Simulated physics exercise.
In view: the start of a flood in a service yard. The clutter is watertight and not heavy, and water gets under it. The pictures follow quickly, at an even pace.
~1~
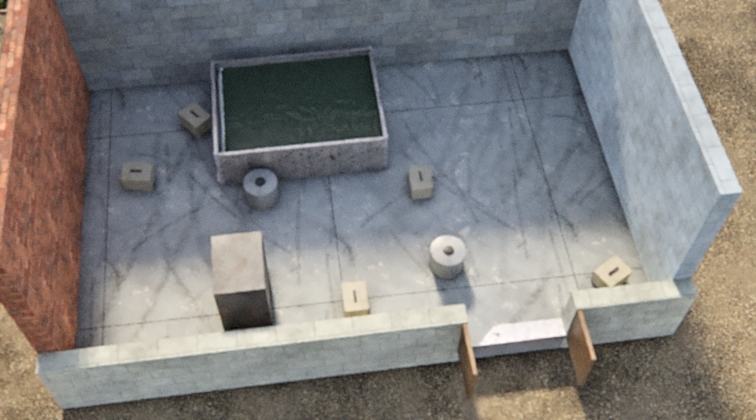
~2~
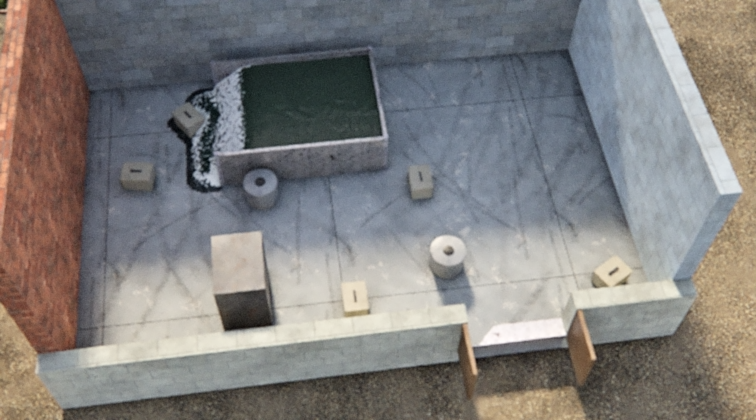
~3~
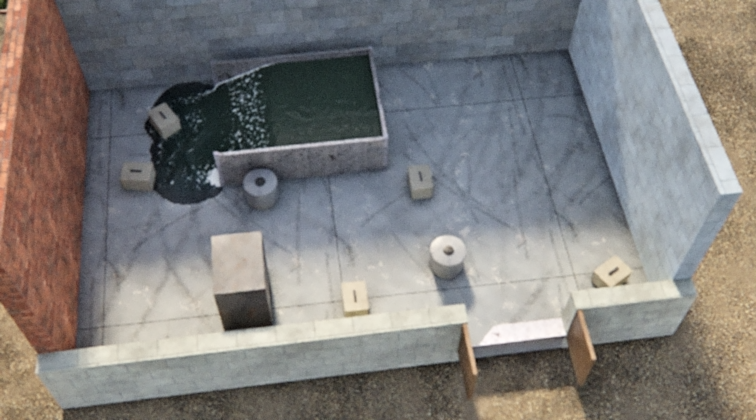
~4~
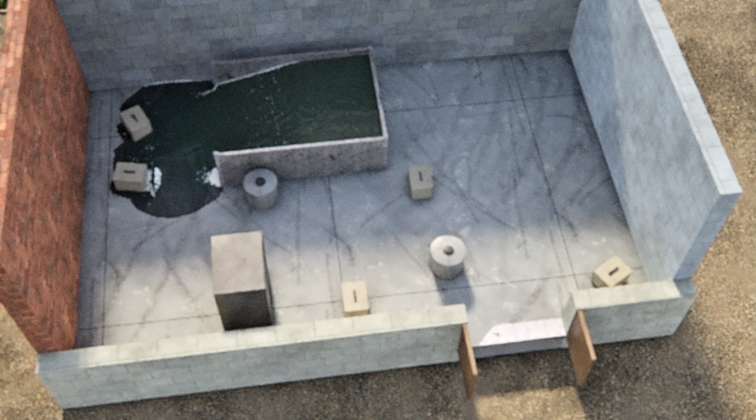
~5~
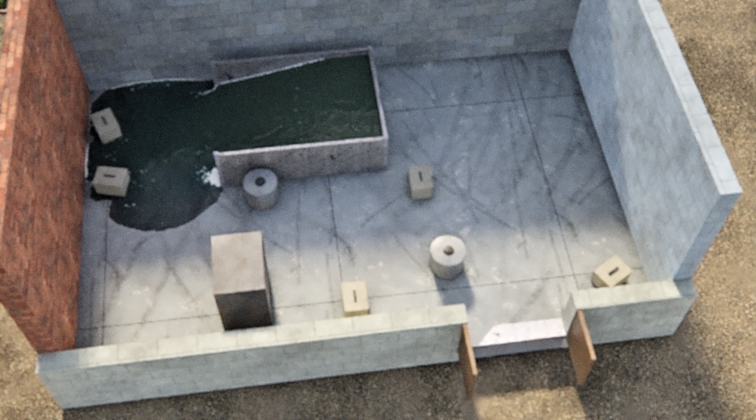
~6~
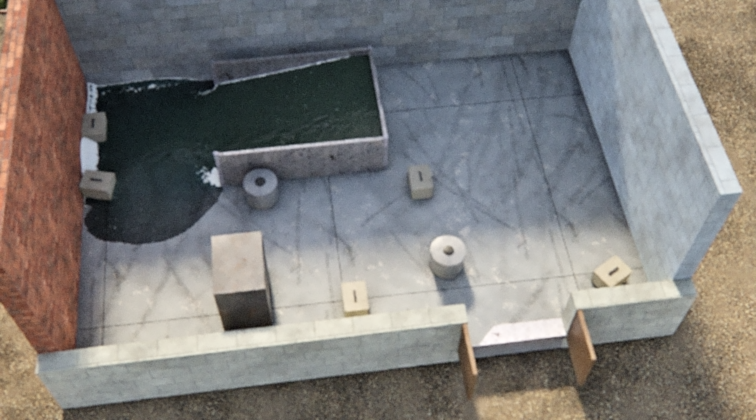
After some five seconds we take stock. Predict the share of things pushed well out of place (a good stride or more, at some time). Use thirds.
Share: Between one and two thirds.
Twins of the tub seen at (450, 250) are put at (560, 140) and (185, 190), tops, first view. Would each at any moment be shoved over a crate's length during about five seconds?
As listed: Never so far, shifted that much.
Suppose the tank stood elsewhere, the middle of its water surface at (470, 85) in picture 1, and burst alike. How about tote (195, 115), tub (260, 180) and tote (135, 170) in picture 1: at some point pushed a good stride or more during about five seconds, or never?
In turn: Yes, that far or more, pushed that far.
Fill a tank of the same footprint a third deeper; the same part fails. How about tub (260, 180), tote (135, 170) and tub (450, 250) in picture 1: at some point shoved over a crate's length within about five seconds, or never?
One after the other: Short of that, pushed that far, shifted that much.
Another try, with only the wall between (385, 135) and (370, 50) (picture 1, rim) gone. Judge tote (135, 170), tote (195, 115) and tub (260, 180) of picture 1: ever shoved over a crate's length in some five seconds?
As listed: Less than that, no, short of that.
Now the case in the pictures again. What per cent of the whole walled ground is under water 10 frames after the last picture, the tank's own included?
Close to 35 %.
A moment on, 2 of 7 are well off their spots; 2 afloat.
Next, 2 of 7 are well off their spots; 1 afloat.
Later, 2 of 7 are well off their spots; 2 afloat.
In the end, 4 of 7 are well off their spots, and 4 have been at some point; 3 afloat.
